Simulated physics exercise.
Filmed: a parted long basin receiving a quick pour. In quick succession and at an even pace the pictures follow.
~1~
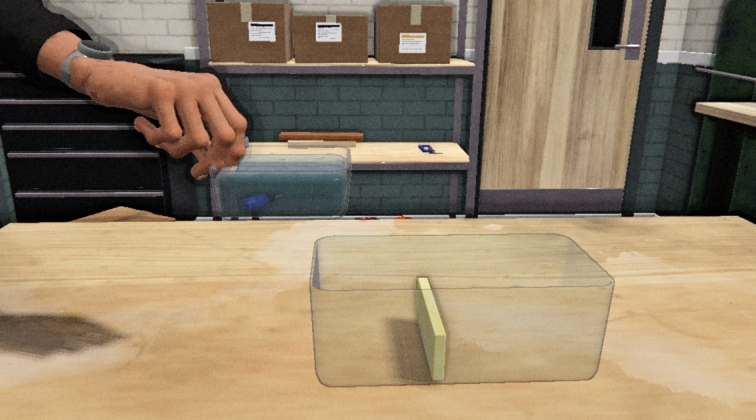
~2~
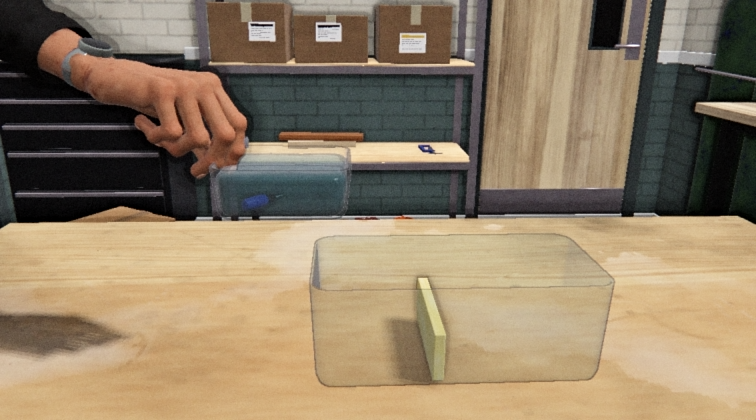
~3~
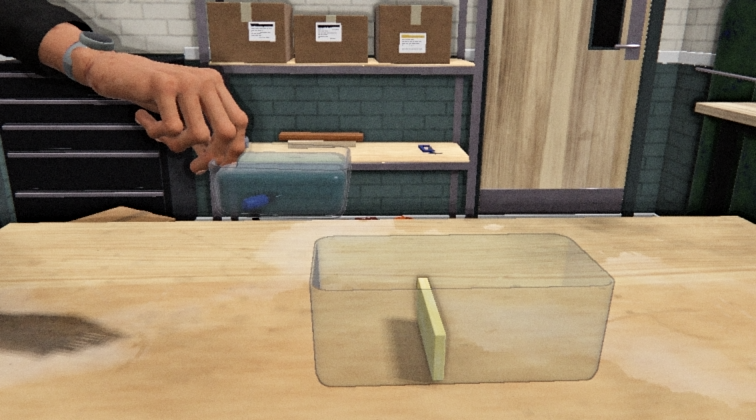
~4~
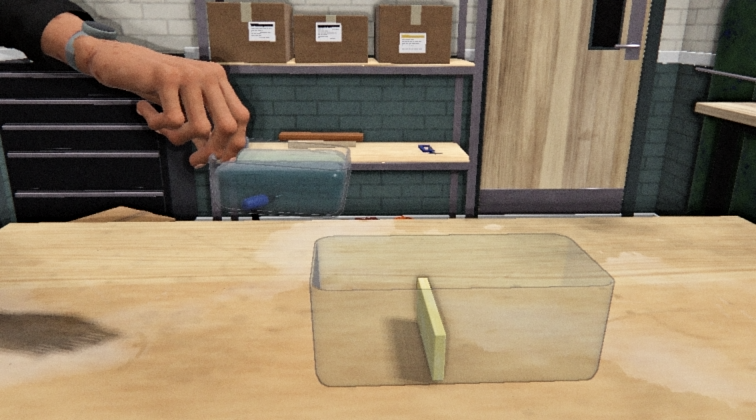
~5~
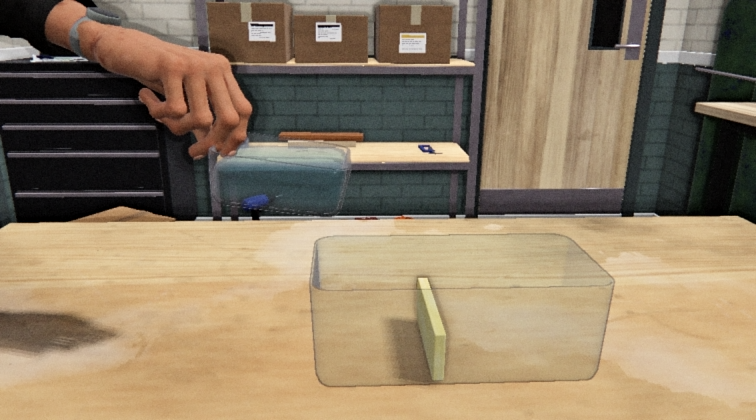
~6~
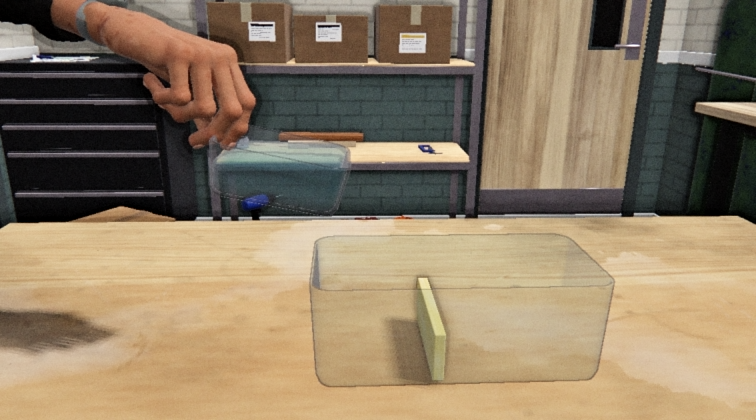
Clear container of bluish liquid tilting slightly to the right under a hand, behind a divided transparent basin on a wooden table.
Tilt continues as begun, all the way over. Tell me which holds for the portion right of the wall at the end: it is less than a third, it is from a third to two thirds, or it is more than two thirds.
One third to two thirds.
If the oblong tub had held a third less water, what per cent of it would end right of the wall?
About 20 in a hundred.
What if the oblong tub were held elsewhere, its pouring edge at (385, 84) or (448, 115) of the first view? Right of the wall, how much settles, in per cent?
90 %, 95 %.
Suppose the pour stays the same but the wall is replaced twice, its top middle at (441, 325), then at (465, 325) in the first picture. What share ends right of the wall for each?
45 per cent, then 20 per cent, roughly.
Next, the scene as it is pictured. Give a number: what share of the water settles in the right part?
Roughly 55 percent of it.
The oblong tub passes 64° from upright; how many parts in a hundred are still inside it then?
Around 30 in a hundred.
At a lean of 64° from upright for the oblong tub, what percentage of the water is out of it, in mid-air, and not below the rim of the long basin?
Some 40 per cent.
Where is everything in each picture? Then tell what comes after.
In the first frame, tilt 0°; pouring edge (350, 160); surface from (224, 165) to (347, 164); the long basin's rim runs from (313, 263) to (590, 259); the wall's top is at (430, 305).
In the second frame, tilt 1°; pouring edge (350, 160); surface from (224, 164) to (347, 164).
In the third frame, tilt 2°; pouring edge (349, 160); surface from (224, 163) to (347, 162).
In the fourth frame, tilt 5°; pouring edge (349, 160); surface from (225, 160) to (347, 160).
In the fifth frame, tilt 8°; pouring edge (349, 160); surface from (223, 156) to (347, 158).
In the sixth frame, tilt 12°; pouring edge (349, 160); surface from (222, 151) to (348, 155).
A moment on, the oblong tub is tipped part way and 29 per cent is still to pour, 22 is left of the wall and 7 right of it.
Next, the oblong tub is tipped on its side and 3 per cent is still to pour, 36 is left of the wall and 52 right of it.
Then the oblong tub is tipped right over and 0 per cent is still to pour, 45 is left of the wall and 53 right of it.
Later the oblong tub is tipped right over and 0 per cent is still to pour, 45 is left of the wall and 53 right of it.
Finally, 45 per cent lies left of the wall, 53 right of it and 2 outside.
